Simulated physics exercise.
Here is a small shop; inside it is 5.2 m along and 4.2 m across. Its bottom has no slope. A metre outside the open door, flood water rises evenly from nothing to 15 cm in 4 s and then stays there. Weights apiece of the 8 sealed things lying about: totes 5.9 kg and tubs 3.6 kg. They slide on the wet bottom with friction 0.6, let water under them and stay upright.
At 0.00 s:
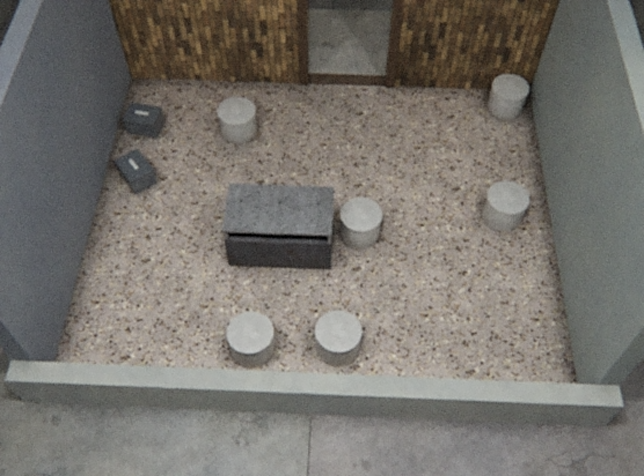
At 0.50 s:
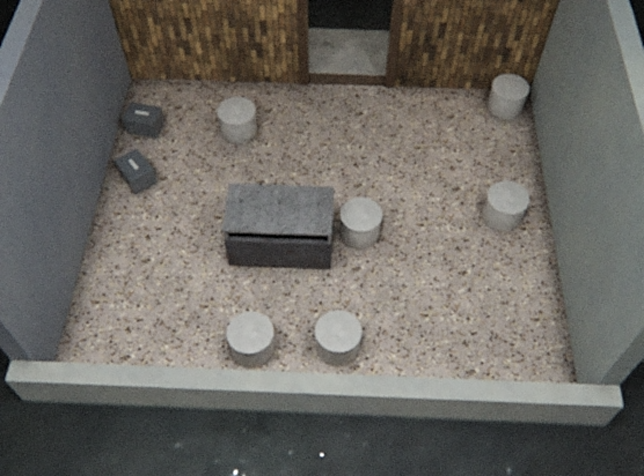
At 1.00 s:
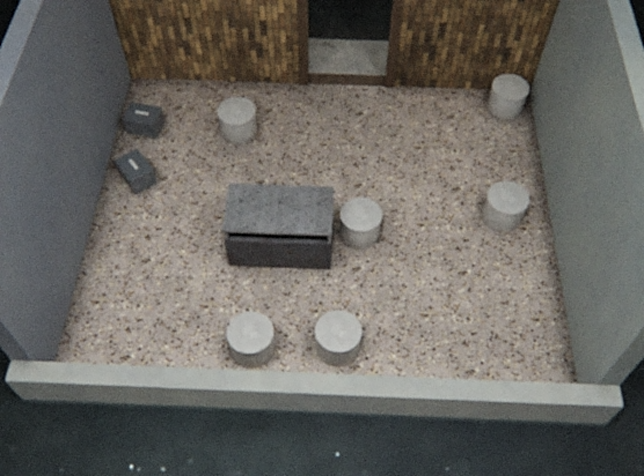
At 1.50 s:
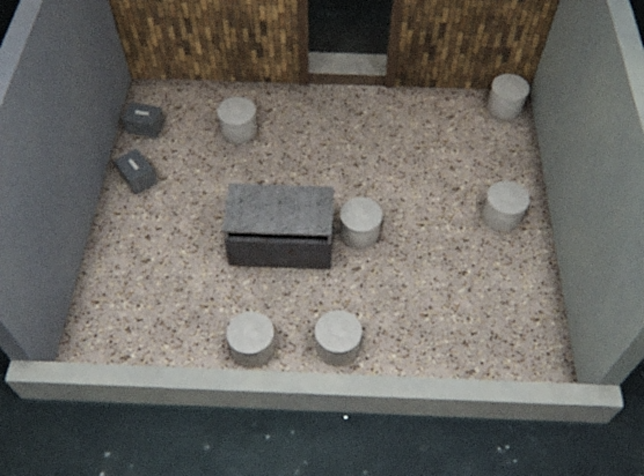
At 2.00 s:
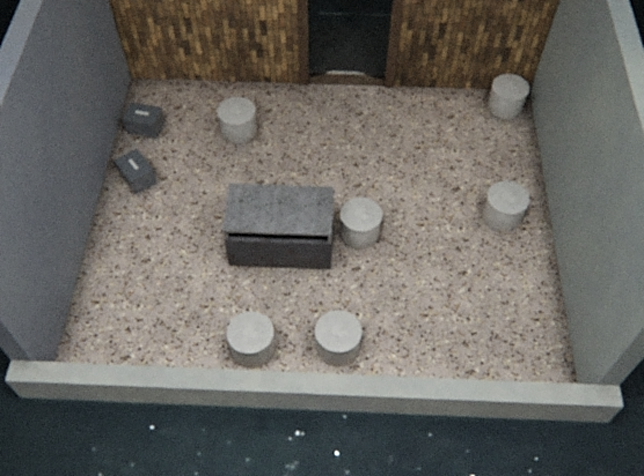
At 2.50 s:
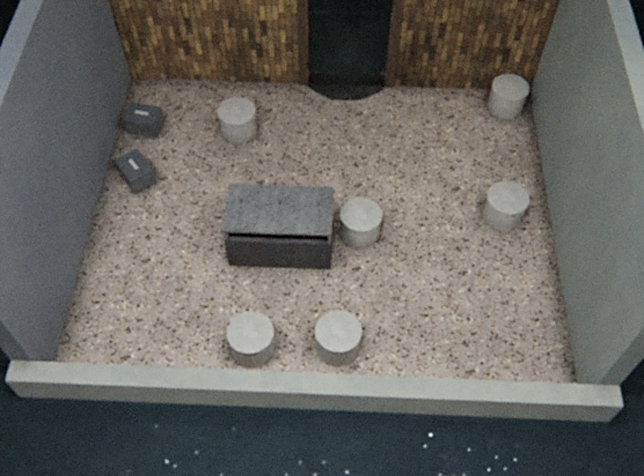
Dark water spread around the outside of a small walled room, then crept in through the back doorway and just onto the speckled floor, while the pale round tubs and dark boxes stayed still.
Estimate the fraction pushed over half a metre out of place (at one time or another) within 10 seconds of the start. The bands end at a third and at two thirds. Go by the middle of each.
That comes to under a third.
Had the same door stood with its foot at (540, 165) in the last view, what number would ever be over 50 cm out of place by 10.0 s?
In that case 2 of them.
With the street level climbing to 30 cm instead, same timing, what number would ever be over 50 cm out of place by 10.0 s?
In that case 6 of them.
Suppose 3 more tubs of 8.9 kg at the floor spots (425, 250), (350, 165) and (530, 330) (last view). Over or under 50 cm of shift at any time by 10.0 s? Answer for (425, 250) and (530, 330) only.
In turn: Under, less.
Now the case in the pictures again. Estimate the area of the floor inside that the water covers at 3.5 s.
Some 1.5 m2.
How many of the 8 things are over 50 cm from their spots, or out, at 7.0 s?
By then 1.
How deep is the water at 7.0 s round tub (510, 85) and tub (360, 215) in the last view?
Roughly 0 and 2 cm.
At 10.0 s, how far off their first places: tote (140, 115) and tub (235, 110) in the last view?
In turn: 0 cm, 0 cm.
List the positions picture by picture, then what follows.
In the first frame, a tote at (134, 165) rests on the ground; a tub at (236, 111) rests on the ground; water covers 0.0 m2; 0 of 8 have shifted.
In the second frame, a tote at (134, 165), on the bottom; a tub at (236, 111) rests on the ground; water covers 0.0 m2; 0 of 8 have shifted.
In the third frame, a tote at (134, 165) rests on the ground; a tub at (236, 111), on the bottom; 0.0 m2 under water; 0 of 8 have shifted.
In the fourth frame, a tote at (134, 165) rests on the ground; a tub at (236, 111) rests on the ground; water covers 0.0 m2; 0 of 8 have shifted.
In the fifth frame, a tote at (134, 165) rests on the ground; a tub at (236, 111) rests on the ground; 0.0 m2 under water; 0 of 8 have shifted.
In the sixth frame, a tote at (134, 165), on the bottom; a tub at (236, 111) rests on the ground; 0.2 m2 under water; 0 of 8 have shifted.
After 3.5 s 0 of 8 are over 50 cm from their spots; 0 afloat.
After 4.5 s 0 of 8 are over 50 cm from their spots; 0 afloat.
After 7.0 s 1 of 8 are over 50 cm from their spots; 0 afloat.
After 10.0 s 1 of 8 are over 50 cm from their spots, and 1 have been at some point; 2 afloat.
